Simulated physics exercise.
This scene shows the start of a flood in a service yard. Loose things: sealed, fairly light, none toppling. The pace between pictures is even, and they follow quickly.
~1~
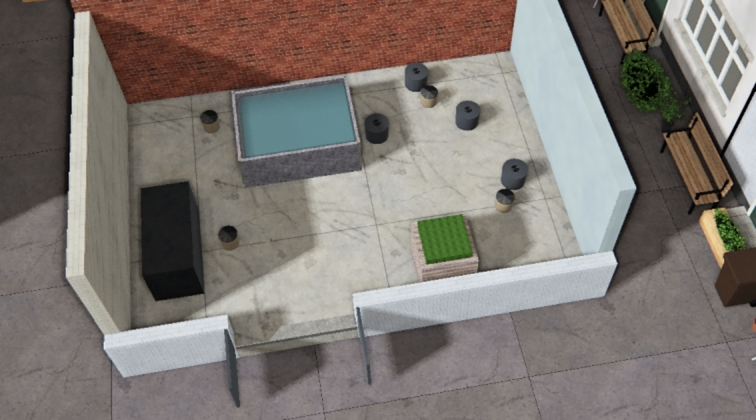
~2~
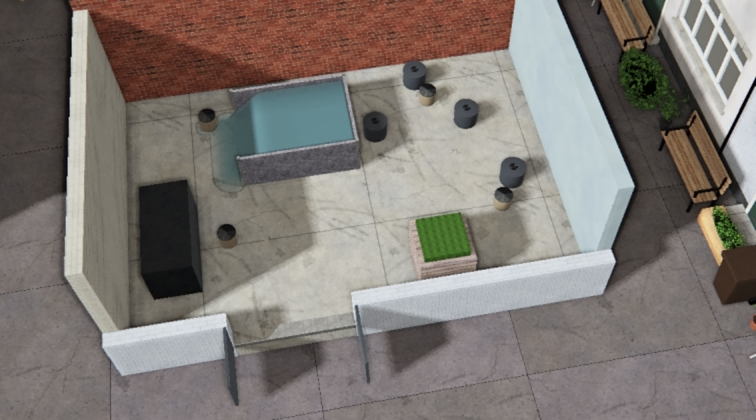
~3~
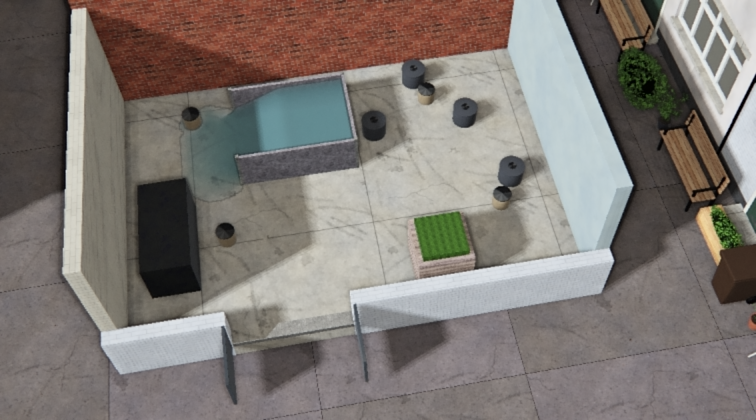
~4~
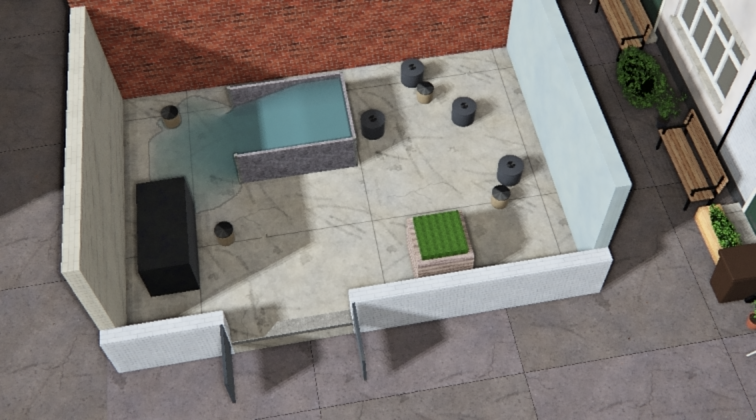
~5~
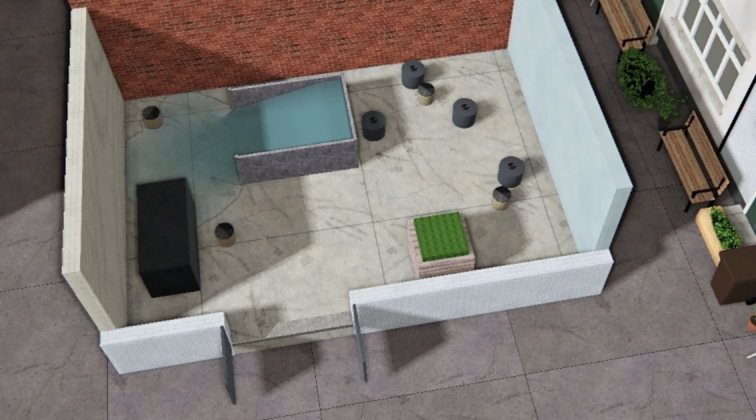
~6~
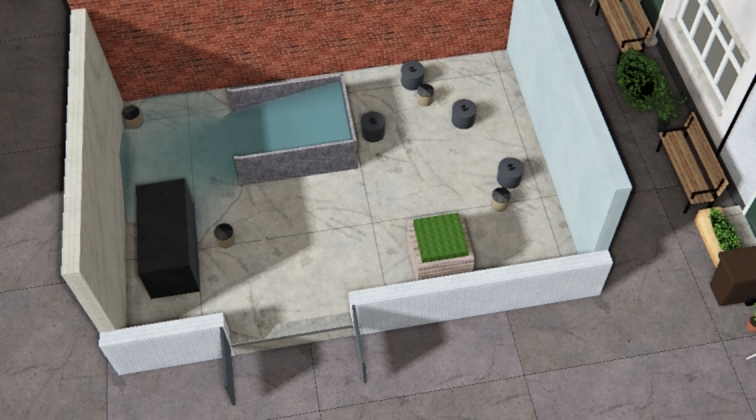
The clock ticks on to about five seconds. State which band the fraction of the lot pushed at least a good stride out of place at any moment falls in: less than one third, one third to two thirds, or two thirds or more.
Share shifted well: Middle, a third to two thirds.
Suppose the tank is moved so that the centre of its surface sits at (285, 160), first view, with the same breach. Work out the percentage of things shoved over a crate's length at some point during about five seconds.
By my reckoning, about 40 per cent.
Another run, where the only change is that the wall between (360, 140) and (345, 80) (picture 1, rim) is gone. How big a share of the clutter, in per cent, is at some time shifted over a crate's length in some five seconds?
80 per cent or thereabouts.
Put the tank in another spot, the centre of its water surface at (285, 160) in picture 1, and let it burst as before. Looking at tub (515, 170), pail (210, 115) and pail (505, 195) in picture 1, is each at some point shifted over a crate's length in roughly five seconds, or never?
Short of it, covered the distance, short of it.
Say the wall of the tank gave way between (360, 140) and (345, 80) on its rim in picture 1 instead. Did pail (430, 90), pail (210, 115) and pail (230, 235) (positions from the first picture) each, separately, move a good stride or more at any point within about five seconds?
Taking them in order, covered the distance, short of it, short of it.
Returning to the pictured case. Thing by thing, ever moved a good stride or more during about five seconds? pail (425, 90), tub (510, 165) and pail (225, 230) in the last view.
Went a long way, never got far, went a long way.
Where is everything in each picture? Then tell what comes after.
A pail at (209, 117), on the bottom; a pail at (505, 196), on the bottom; 0 of 8 have shifted, in the first frame.
A pail at (206, 115) rests on the ground; a pail at (504, 194) rests on the ground; 0 of 8 have shifted, in the second frame.
A pail at (190, 114), on the bottom, close to its start; a pail at (502, 193), on the bottom; 1 of 8 have shifted, in the third frame.
A pail at (169, 112), on the bottom, a stride from its start; a pail at (501, 192), on the bottom; 1 of 8 have shifted, in the fourth frame.
A pail at (151, 112), on the bottom, a stride from its start; a pail at (502, 194), on the bottom; 1 of 8 have shifted, in the fifth frame.
A pail at (130, 112) rests on the ground, a stride from its start; a pail at (501, 195) rests on the ground; 1 of 8 have shifted, in the sixth frame.
A moment on, 1 of 8 are well off their spots; 1 afloat.
Next, 1 of 8 are well off their spots; 1 afloat.
Later, 2 of 8 are well off their spots; 2 afloat.
In the end, 4 of 8 are well off their spots, and 4 have been at some point; 1 afloat.
